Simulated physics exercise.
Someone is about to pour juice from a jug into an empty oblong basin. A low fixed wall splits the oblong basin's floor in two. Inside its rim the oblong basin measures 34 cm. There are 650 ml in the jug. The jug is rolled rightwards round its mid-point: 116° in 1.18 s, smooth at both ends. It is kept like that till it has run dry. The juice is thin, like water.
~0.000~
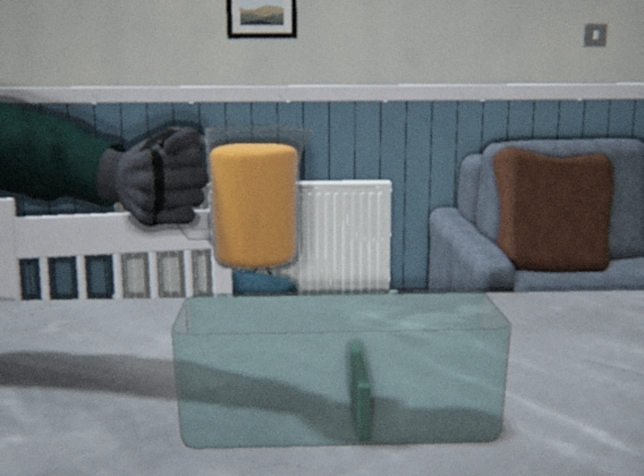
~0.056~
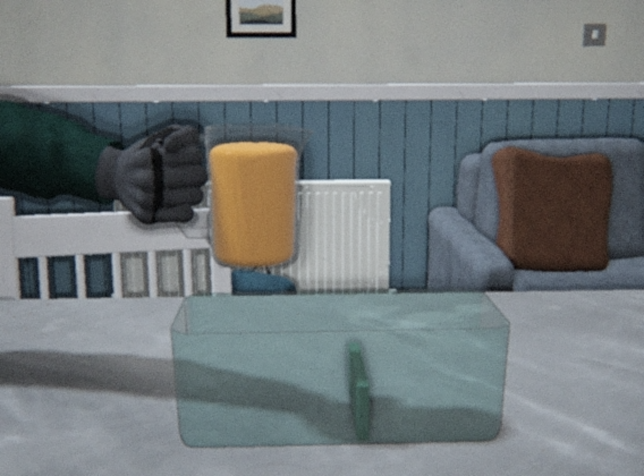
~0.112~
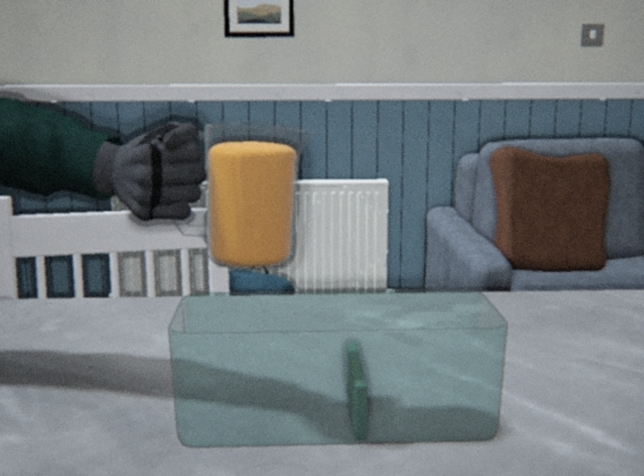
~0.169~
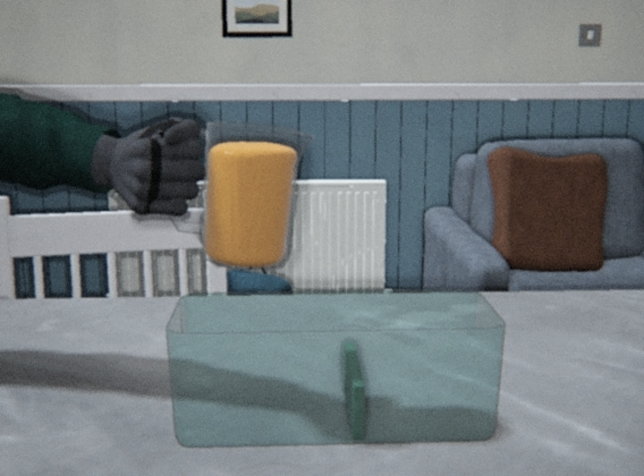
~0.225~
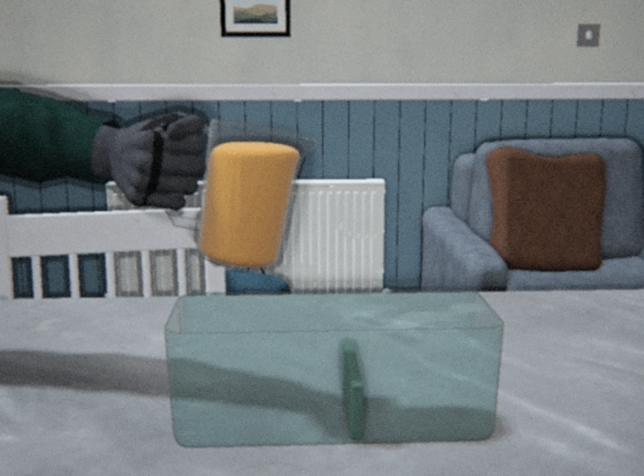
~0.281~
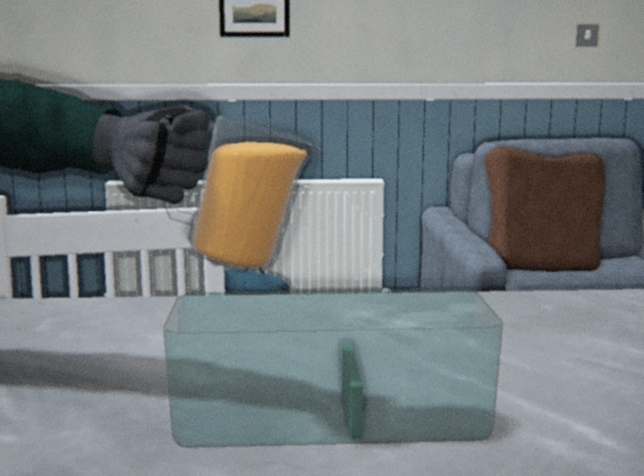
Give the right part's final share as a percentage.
Roughly 82 per cent is past the wall.
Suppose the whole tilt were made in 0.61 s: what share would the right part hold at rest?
In that case some 70 per cent.
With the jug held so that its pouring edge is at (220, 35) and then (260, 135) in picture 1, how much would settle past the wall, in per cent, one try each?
In turn about 0 and 10 per cent.
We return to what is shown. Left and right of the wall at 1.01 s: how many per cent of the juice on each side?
Near 3 on the left, 58 on the right.
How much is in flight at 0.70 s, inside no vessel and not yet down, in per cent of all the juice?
About 14 per cent.
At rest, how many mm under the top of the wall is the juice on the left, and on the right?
Left about 56 mm, right about 30 mm.
Then, 0.70 s in, the tilt is 75° and 80 per cent is still to pour, 0 is left of the wall and 6 right of it.
Then, 1.01 s in, the tilt is 110° and 23 per cent is still to pour, 3 is left of the wall and 58 right of it.
Then, 1.33 s in, the tilt is 116° and 0 per cent is still to pour, 17 is left of the wall and 82 right of it.
Then, 1.68 s in, the tilt is 116° and 0 per cent is still to pour, 17 is left of the wall and 82 right of it.
Finally, 17 per cent lies left of the wall, 82 right of it and 1 outside.
